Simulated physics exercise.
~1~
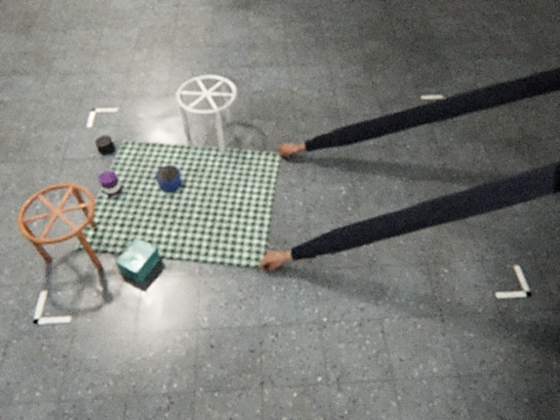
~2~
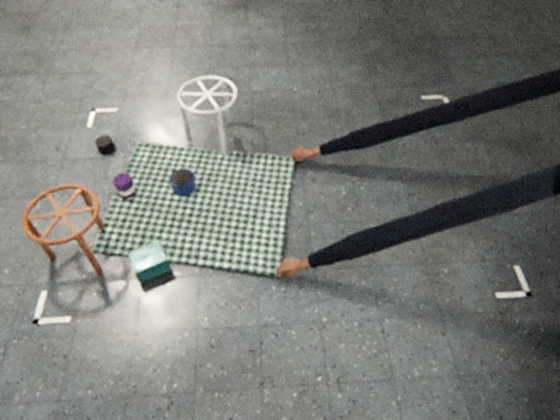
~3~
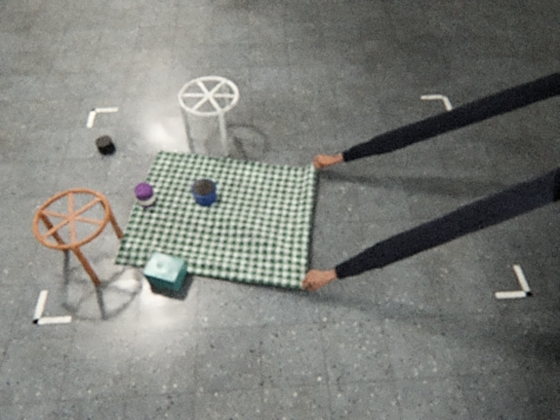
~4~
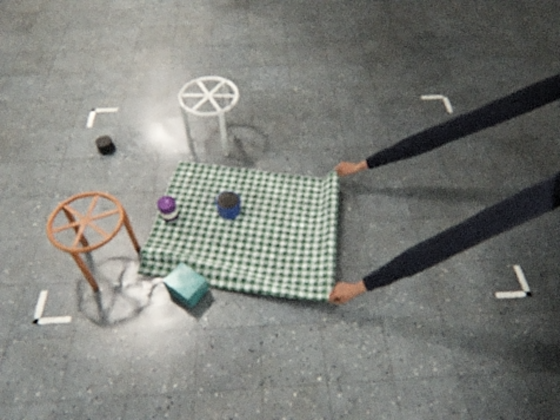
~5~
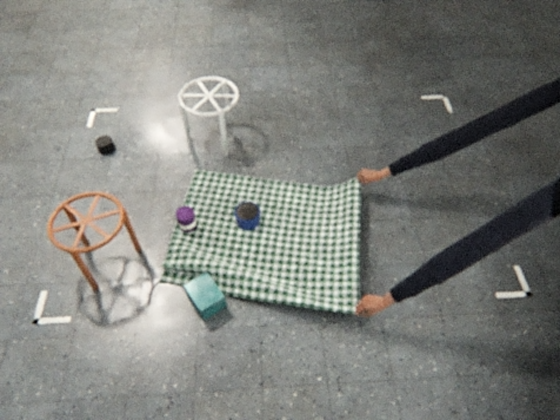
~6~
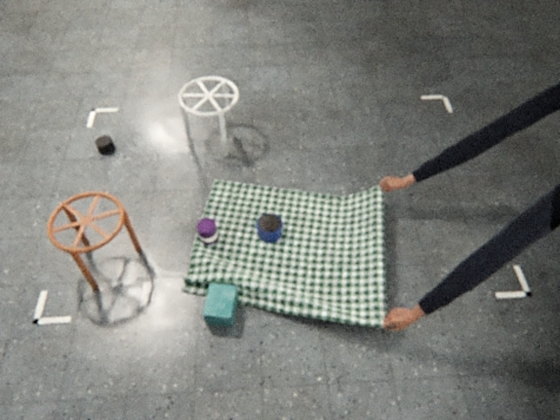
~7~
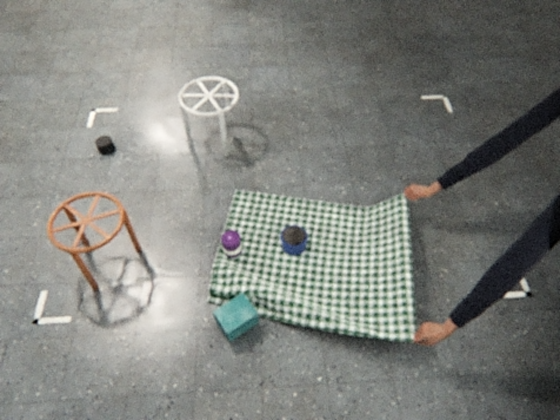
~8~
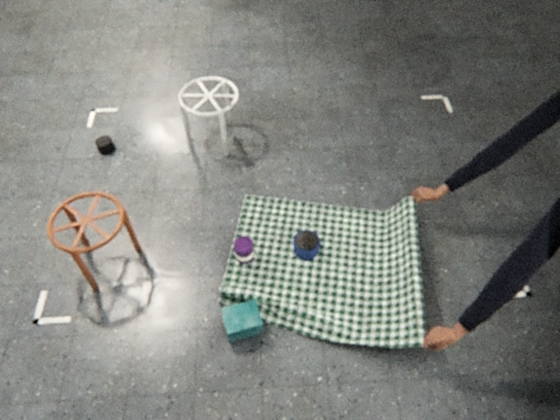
Two hands dragging a checked mat right and slightly down with two pots and a teal crate, orange stool shifting, then left behind.
